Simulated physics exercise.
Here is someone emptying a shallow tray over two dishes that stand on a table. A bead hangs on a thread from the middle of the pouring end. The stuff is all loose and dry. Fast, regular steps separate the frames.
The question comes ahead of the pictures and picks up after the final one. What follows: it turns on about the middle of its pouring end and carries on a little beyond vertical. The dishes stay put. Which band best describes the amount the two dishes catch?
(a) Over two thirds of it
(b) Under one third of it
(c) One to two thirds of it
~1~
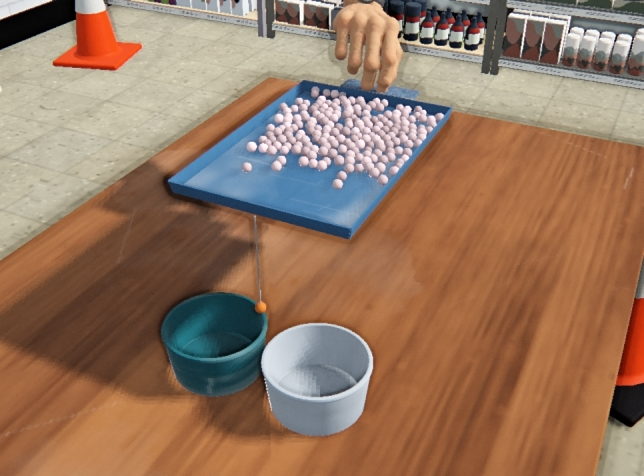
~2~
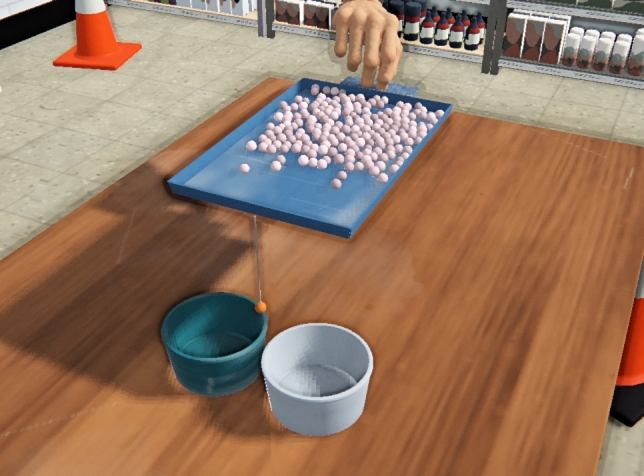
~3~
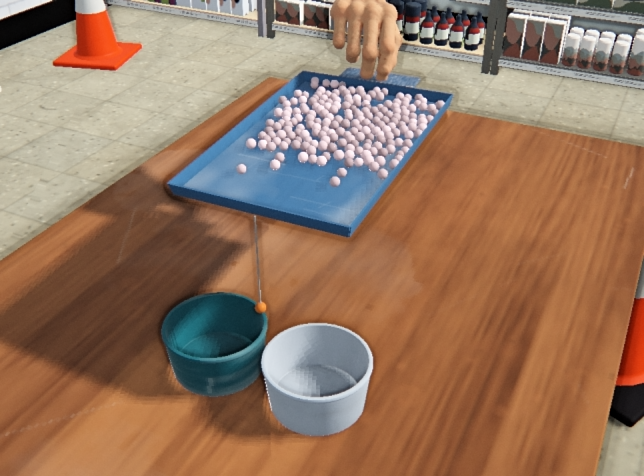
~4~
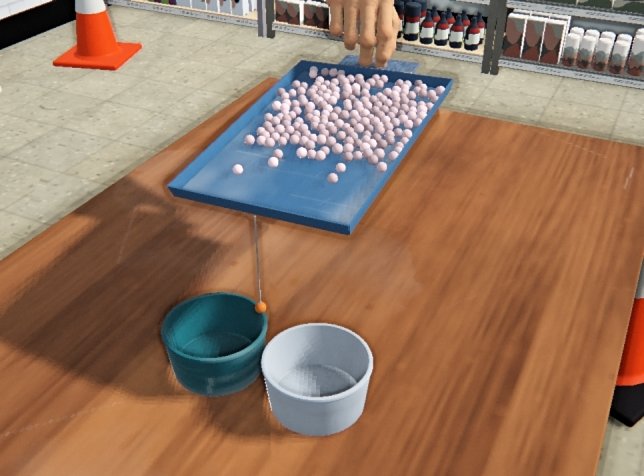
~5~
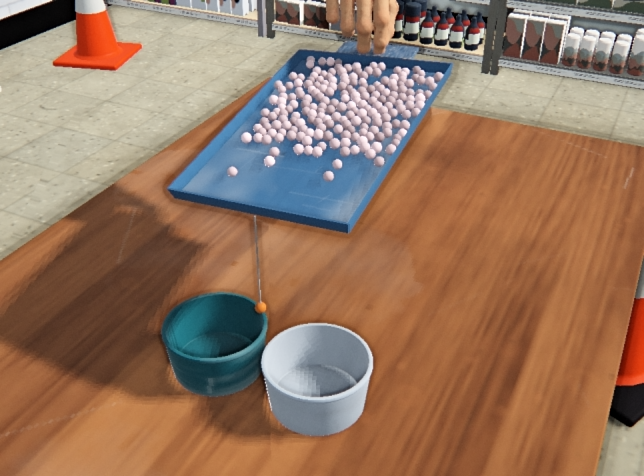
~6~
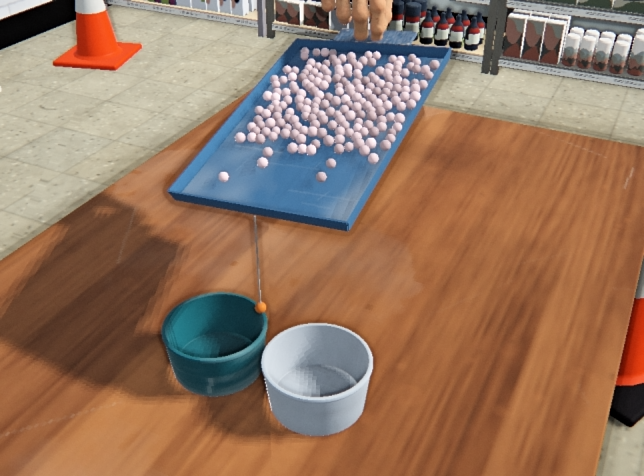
(c) One to two thirds of it.
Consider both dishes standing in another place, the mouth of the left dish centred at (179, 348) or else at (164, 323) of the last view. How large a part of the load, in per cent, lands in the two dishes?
Roughly 40 % and 80 %.
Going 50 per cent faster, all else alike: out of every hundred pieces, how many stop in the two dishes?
Estimate: Some 30%.
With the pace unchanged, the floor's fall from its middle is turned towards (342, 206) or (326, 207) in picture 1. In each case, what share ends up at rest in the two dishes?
So it's 80 percent with the first slope and 80 percent with the other.
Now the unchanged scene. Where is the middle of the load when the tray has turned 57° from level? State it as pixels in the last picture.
In the last view, the load is centred close to (194, 209).
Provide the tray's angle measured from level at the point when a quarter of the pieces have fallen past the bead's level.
It's turned some 55 degrees by then.
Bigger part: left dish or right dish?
Looks like the left-placed one wins this one.
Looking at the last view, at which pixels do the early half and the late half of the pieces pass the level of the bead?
Around (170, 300) and then (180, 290).
Soon after the last picture, tray tipped steeply; about half on the tray; a small part in the left dish; about a quarter outside both; a small part in the air.
A little later, tray tipped right over; a small part on the tray; about half in the left dish; about half outside both; a small part in the air.
Later still, tray tipped past a quarter turn; about half in the left dish; about half outside both.
By the end, tray tipped past a quarter turn; none in the right dish; about half in the left dish; about half outside both.
